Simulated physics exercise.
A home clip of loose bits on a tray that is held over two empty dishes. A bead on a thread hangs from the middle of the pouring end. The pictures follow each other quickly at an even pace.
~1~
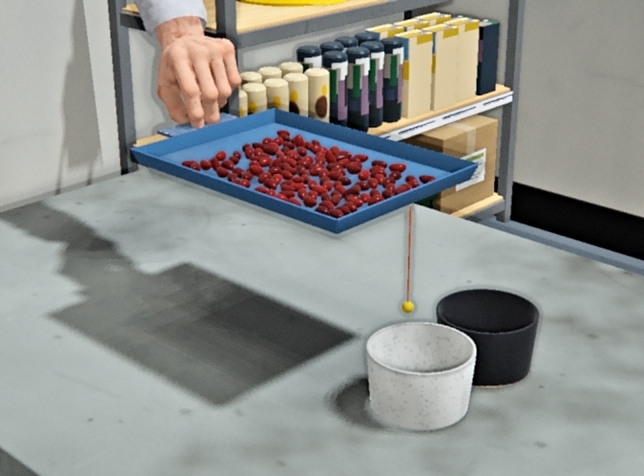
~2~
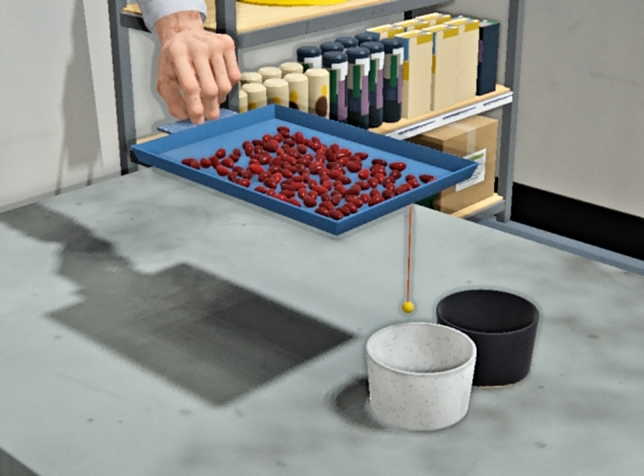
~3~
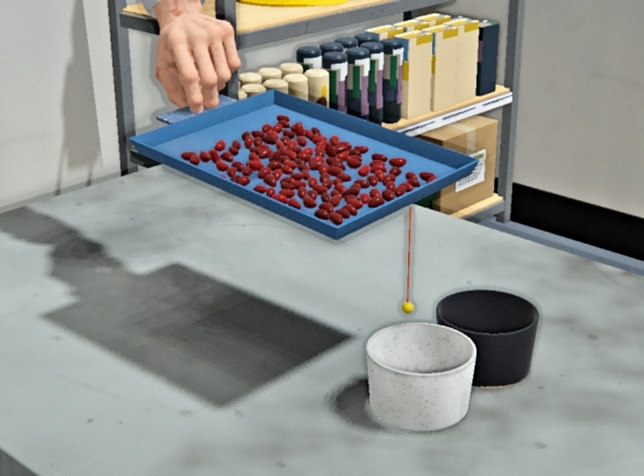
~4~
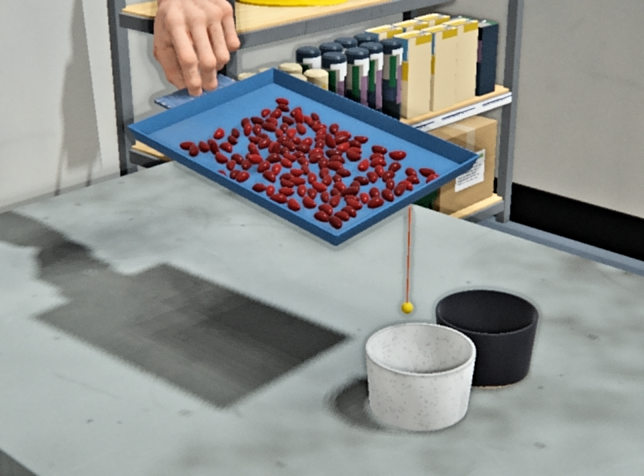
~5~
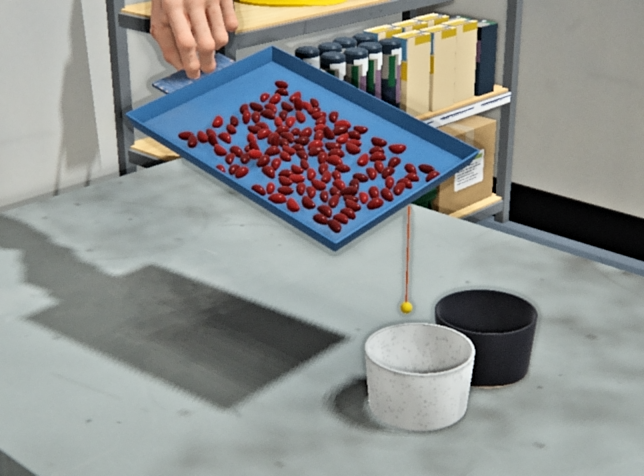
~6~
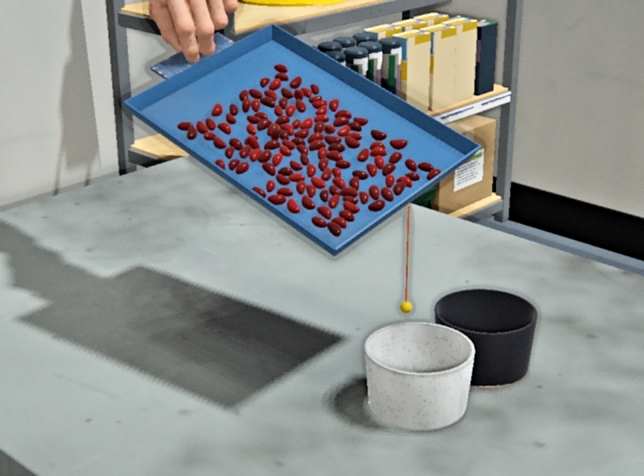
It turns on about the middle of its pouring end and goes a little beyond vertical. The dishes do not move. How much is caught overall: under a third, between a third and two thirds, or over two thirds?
Together they catch under a third.
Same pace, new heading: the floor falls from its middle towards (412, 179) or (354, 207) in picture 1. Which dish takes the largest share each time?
First the dish on the right, then left.
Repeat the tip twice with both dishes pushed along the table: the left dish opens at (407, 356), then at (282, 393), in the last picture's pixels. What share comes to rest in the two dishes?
In turn 30 and 80 in a hundred.
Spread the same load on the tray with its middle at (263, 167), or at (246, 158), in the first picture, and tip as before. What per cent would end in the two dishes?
Near 10 % and 10 %.
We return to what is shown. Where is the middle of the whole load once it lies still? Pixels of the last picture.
Around (331, 429).
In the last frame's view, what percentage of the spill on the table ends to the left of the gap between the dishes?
Near 100 %.
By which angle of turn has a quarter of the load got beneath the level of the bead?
At some 80 degrees.
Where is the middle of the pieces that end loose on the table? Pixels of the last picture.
At about (322, 430).
Shortly afterwards, tray tipped steeply; all but a few on the tray; a little in the air.
Next, tray tipped past a quarter turn; only a few on the tray; a little in the left dish; the bulk outside both; a little in the air.
Some moments later, tray tipped past a quarter turn; a little in the left dish; the bulk outside both.
In the end, tray tipped past a quarter turn; a little in the left dish; none at all in the right dish; the bulk outside both.
